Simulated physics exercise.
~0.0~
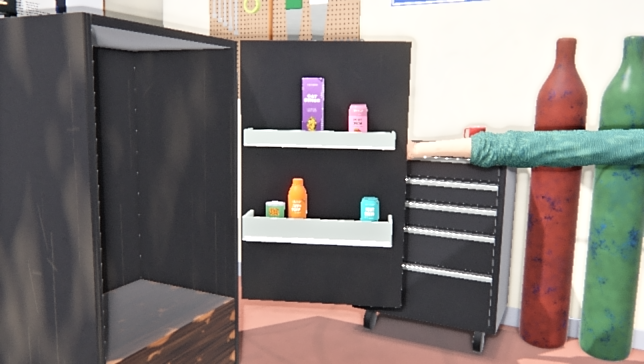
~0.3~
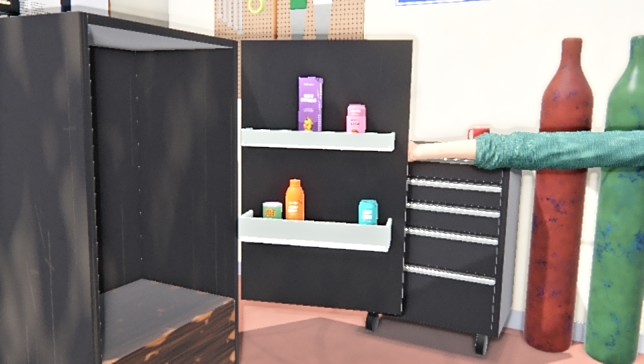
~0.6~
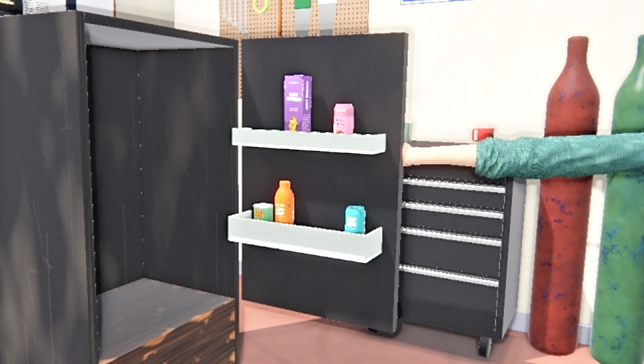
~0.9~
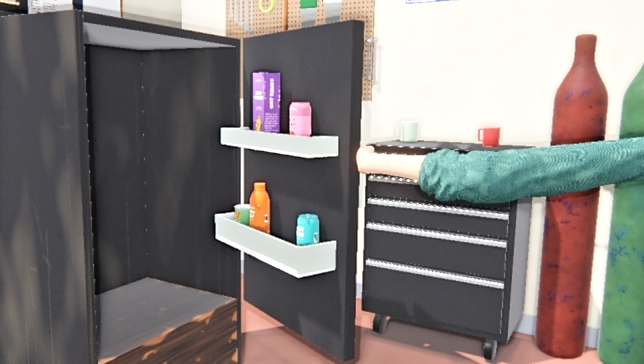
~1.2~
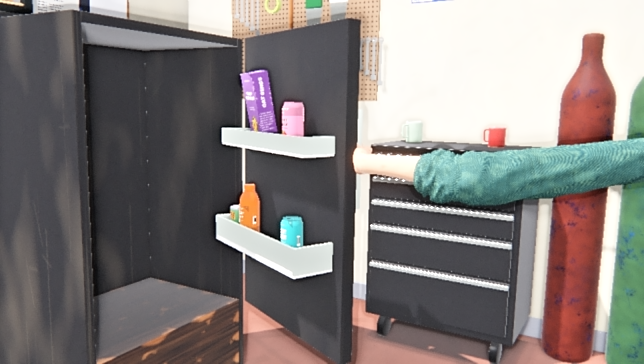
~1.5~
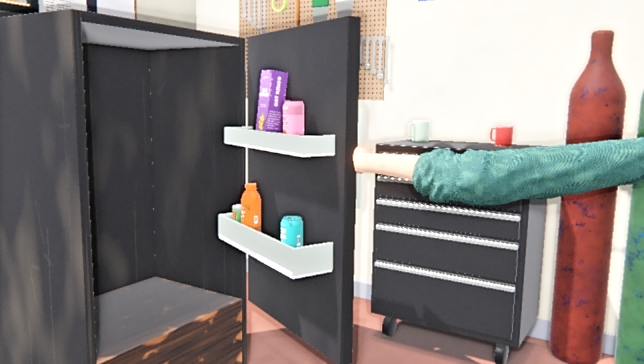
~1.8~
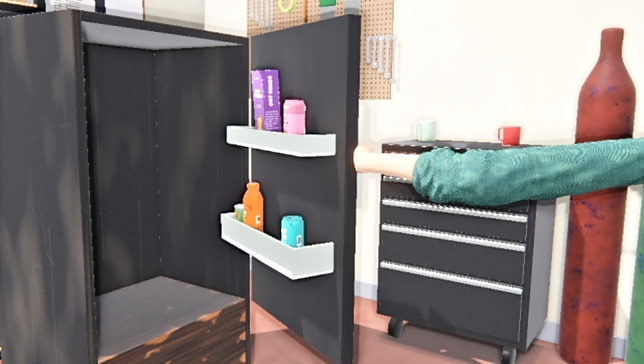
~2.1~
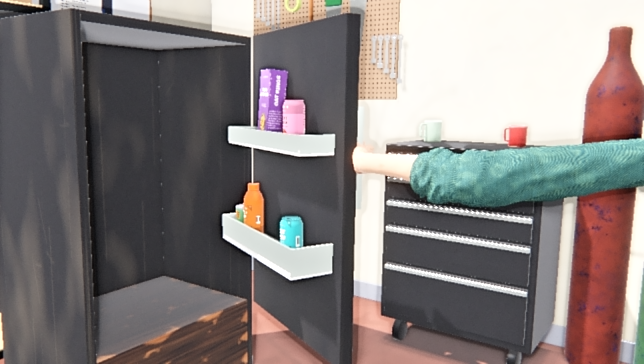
A locker door swings partway shut under a hand, jostling its items, which all stay racked.
